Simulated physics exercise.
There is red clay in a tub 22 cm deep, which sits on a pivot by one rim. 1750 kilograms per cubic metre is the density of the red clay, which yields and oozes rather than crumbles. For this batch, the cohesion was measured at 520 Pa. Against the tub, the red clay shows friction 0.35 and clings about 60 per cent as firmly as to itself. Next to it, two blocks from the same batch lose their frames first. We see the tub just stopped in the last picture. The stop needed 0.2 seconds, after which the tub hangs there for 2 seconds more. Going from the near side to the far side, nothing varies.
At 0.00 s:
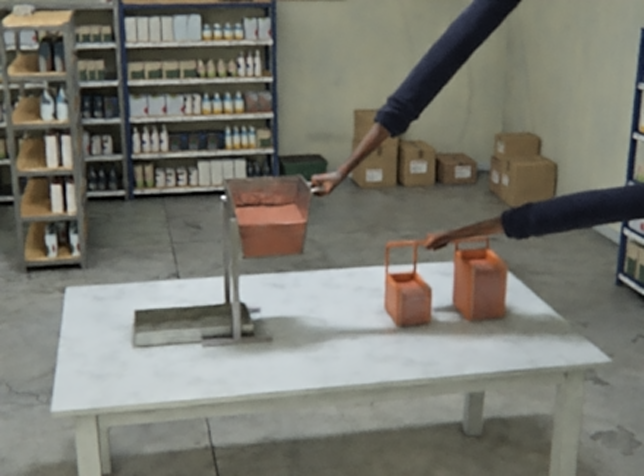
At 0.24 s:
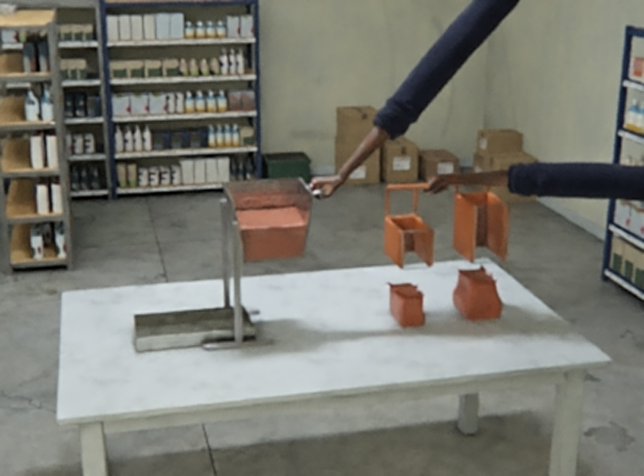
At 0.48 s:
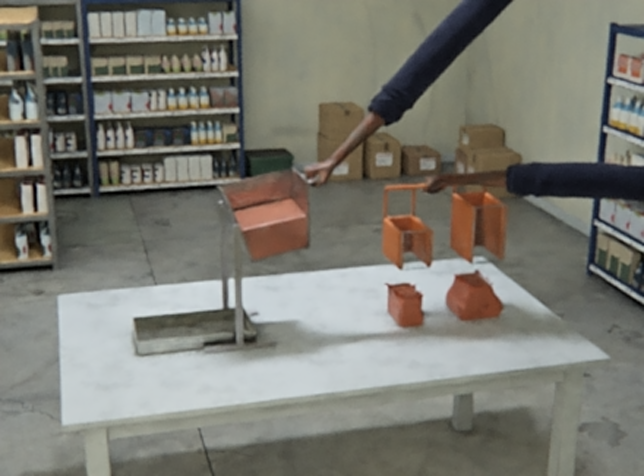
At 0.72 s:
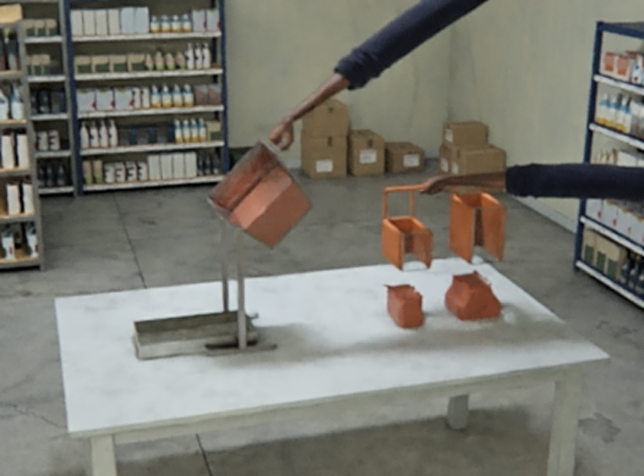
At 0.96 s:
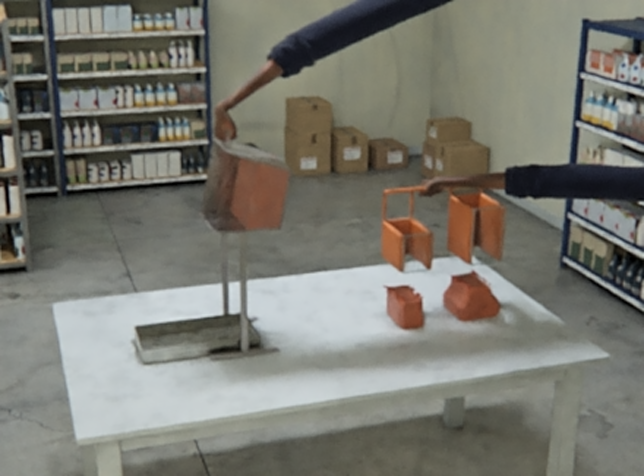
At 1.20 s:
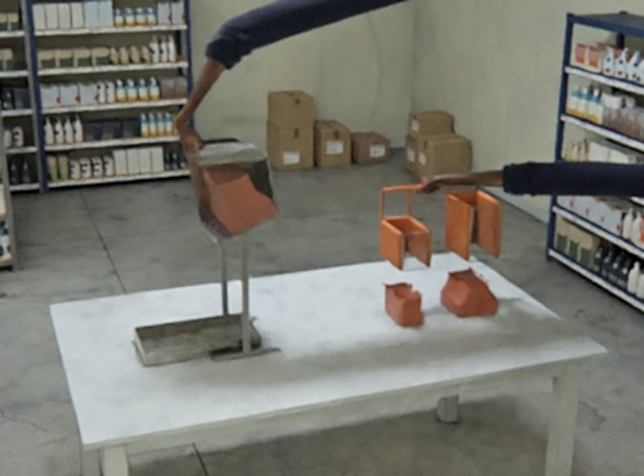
We see one hand lift the molds off two red clay blocks on a white table, the taller block slumping, while another hand swings a clay-filled metal tub up and over on its stand until it is past upright.
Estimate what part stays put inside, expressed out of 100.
The part that stays inside is near 36 per cent.
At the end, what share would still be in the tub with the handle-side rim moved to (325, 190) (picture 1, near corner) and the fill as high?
Some 35 per cent, I reckon.
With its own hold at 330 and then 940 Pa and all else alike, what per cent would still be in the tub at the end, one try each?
Try one gives 35 per cent, try two gives 50 per cent.
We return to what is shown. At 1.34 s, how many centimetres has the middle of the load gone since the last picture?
Shift: Some 8 cm.
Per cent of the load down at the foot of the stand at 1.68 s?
Some 50 % has got all the way down.
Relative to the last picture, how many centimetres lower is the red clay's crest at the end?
About 10 cm.
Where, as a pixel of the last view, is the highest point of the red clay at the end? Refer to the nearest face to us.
Peak location: Approx. (255, 205).
By 1.34 s, the tub is at 100 degrees and holds 79 %.
By 1.51 s, the tub is at 100 degrees and holds 44 %.
By 1.68 s, the tub is at 100 degrees and holds 37 %.
By 1.85 s, the tub is at 100 degrees and holds 36 %.
By 3.20 s, at the end, the tub is at 100 degrees and holds 36 %.
